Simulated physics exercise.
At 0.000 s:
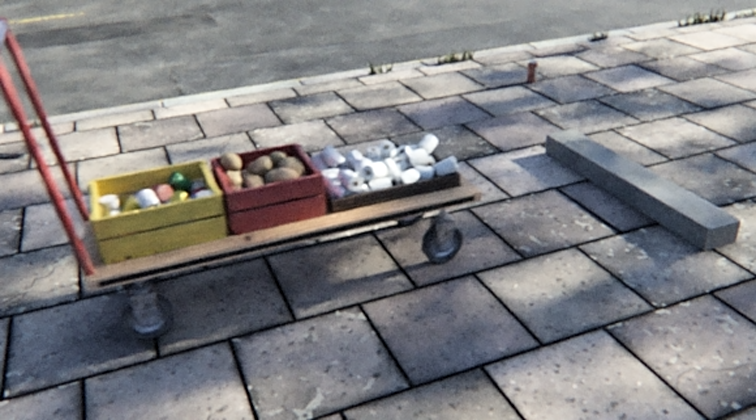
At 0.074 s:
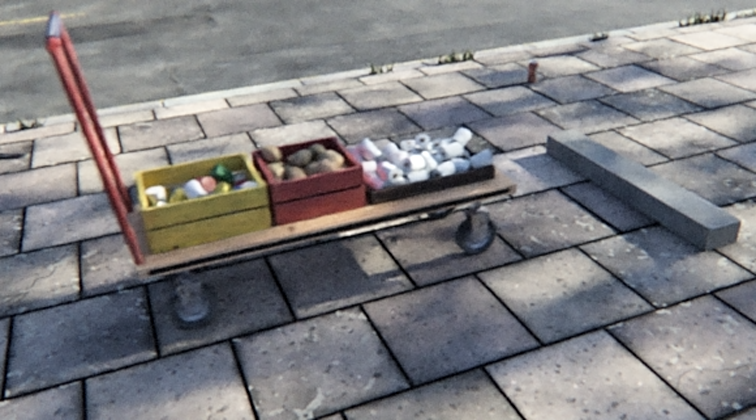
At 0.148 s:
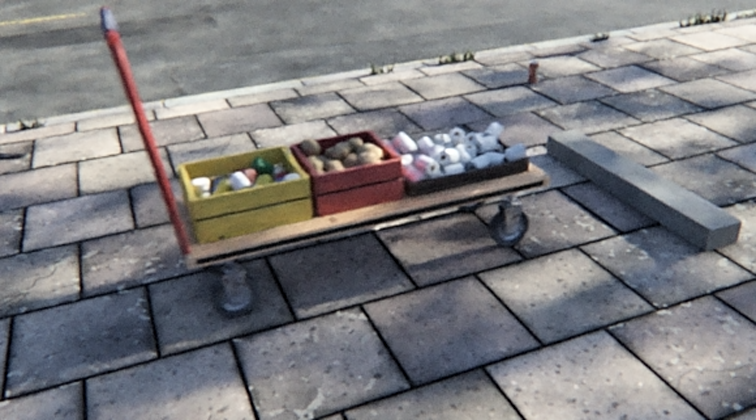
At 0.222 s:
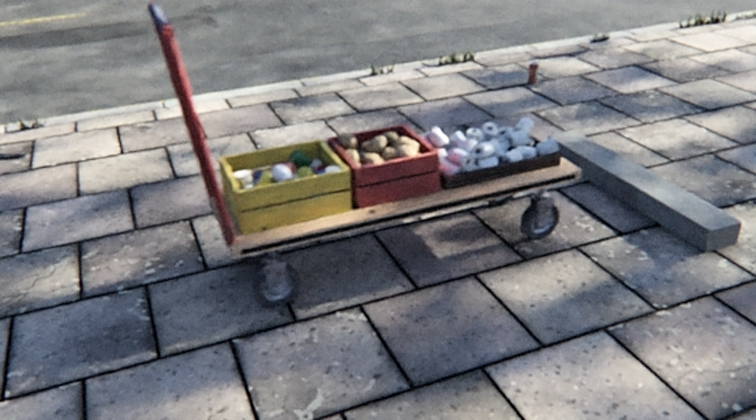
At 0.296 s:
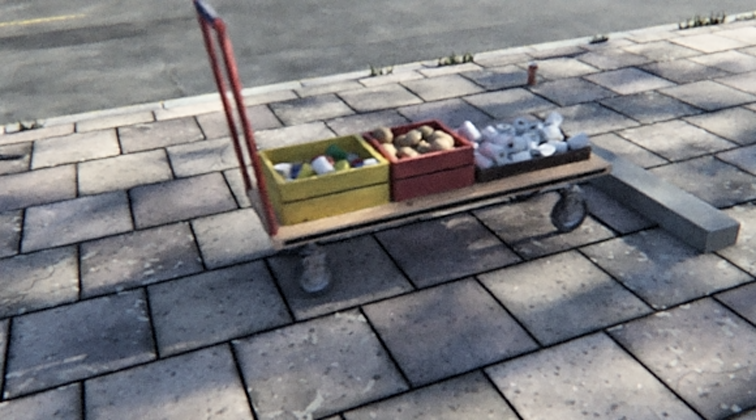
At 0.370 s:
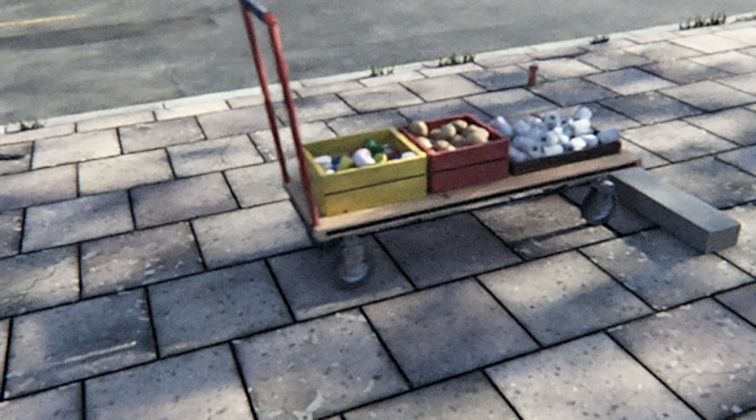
A goods trolley with a red handle rolled steadily to the right across the paving, carrying spice jars, potatoes and white paper rolls in three open totes, and drew close to a beam on the ground.
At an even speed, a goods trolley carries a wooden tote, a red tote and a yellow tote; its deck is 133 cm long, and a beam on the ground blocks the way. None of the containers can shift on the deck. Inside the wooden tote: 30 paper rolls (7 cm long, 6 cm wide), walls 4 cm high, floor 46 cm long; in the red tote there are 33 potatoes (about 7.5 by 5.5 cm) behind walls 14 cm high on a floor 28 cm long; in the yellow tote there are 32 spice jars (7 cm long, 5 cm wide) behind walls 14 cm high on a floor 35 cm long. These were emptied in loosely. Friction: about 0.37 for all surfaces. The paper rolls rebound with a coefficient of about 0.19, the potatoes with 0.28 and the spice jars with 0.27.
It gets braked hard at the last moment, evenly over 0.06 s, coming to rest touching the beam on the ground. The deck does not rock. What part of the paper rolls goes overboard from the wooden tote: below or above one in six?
Retained: Below five sixths.
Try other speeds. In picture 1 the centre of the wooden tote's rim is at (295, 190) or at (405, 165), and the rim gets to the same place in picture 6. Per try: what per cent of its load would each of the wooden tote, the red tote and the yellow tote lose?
For the wooden tote it's 40 % and then 20 %, for the red tote 10 % and then 0 %, and for the yellow tote 10 % and then 0 %.
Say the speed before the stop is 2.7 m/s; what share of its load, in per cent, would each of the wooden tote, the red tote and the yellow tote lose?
In that case the wooden tote sheds 40 per cent of its load, the red tote 10 per cent, and the yellow tote 10 per cent.
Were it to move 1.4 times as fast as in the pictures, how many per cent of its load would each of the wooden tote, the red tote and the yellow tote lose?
Wooden tote 50, red tote 10, yellow tote 10 per cent.
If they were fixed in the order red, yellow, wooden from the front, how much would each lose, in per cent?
In that arrangement the wooden tote sheds 20 per cent of its load, the red tote 0 per cent, and the yellow tote 0 per cent.
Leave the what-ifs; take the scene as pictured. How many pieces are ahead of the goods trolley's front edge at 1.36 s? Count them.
Count: Approx. 8.
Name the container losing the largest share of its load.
Wooden tote.
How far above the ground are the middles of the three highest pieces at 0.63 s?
About 48 cm up, on average.
After 0.41 s, it begins to slow.
After 0.51 s, 2 of 30 out of the wooden tote, 0 of 33 out of the red tote and 0 of 32 out of the yellow tote.
After 0.63 s, 5 of 30 out of the wooden tote, 0 of 33 out of the red tote and 0 of 32 out of the yellow tote.
After 0.86 s, 7 of 30 out of the wooden tote, 1 of 33 out of the red tote and 0 of 32 out of the yellow tote.
Final count (at 1.36 s), 9 of 30 out of the wooden tote, 1 of 33 out of the red tote and 0 of 32 out of the yellow tote. Asked share, 9 of 30, 30 per cent.
